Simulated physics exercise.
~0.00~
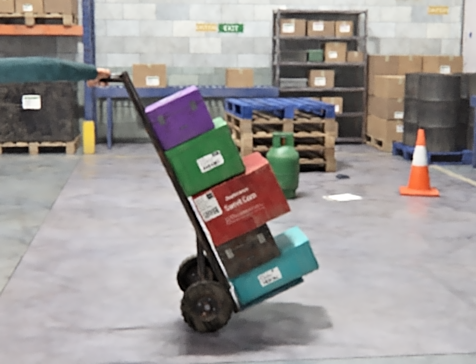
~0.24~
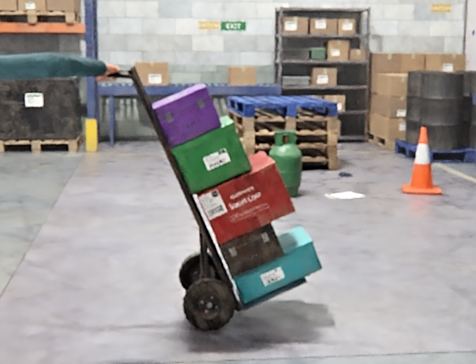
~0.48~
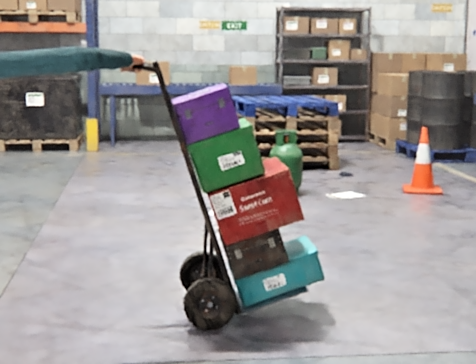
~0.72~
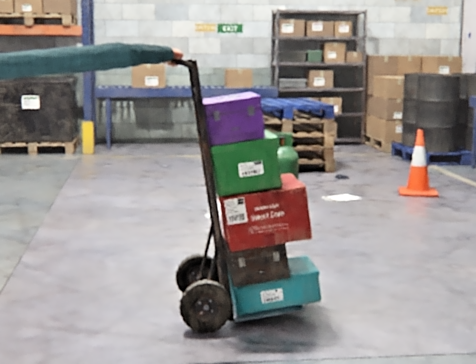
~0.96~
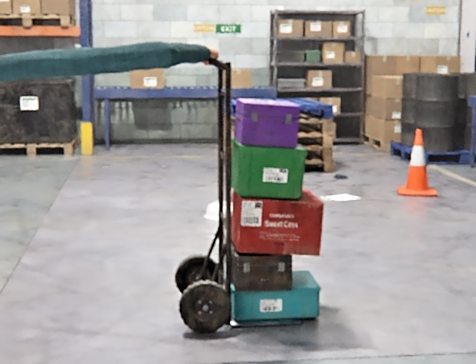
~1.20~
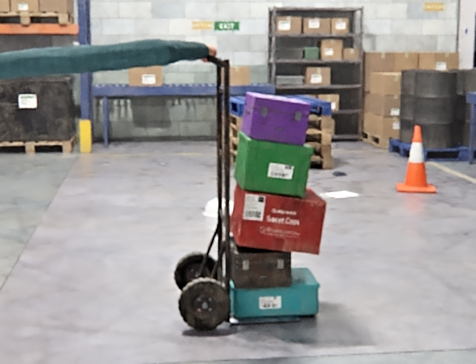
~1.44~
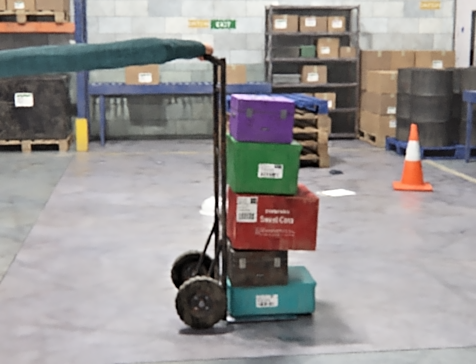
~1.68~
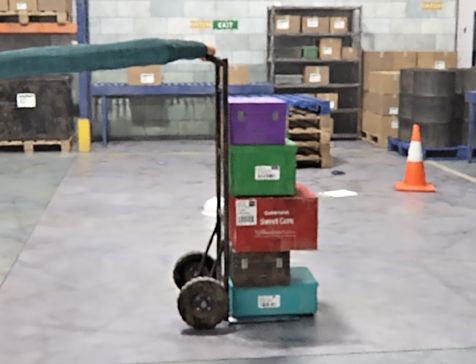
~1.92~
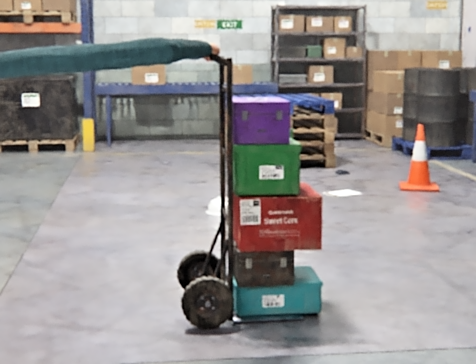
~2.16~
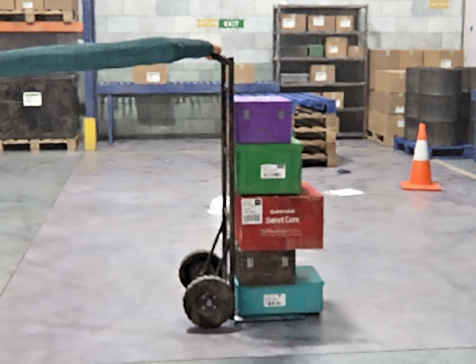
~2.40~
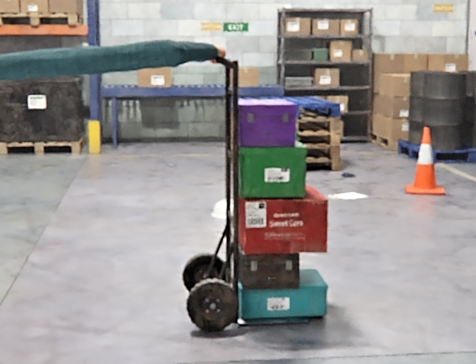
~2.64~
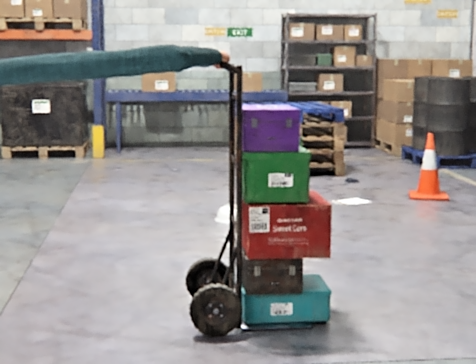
The clip opens in a warehouse, where a green-sleeved arm holds a hand truck tilted back toward the left, loaded with five stacked items. A turquoise tote sits at the bottom, with a black toolbox, a red parcel, a green tote and a purple toolbox above it. The arm swings the truck forward until it stands upright and its plate meets the floor. The upper three items rock briefly to the right, tipping off their seat, then drop back level. The truck stays upright, the hand still on its handle, with all five items stacked.
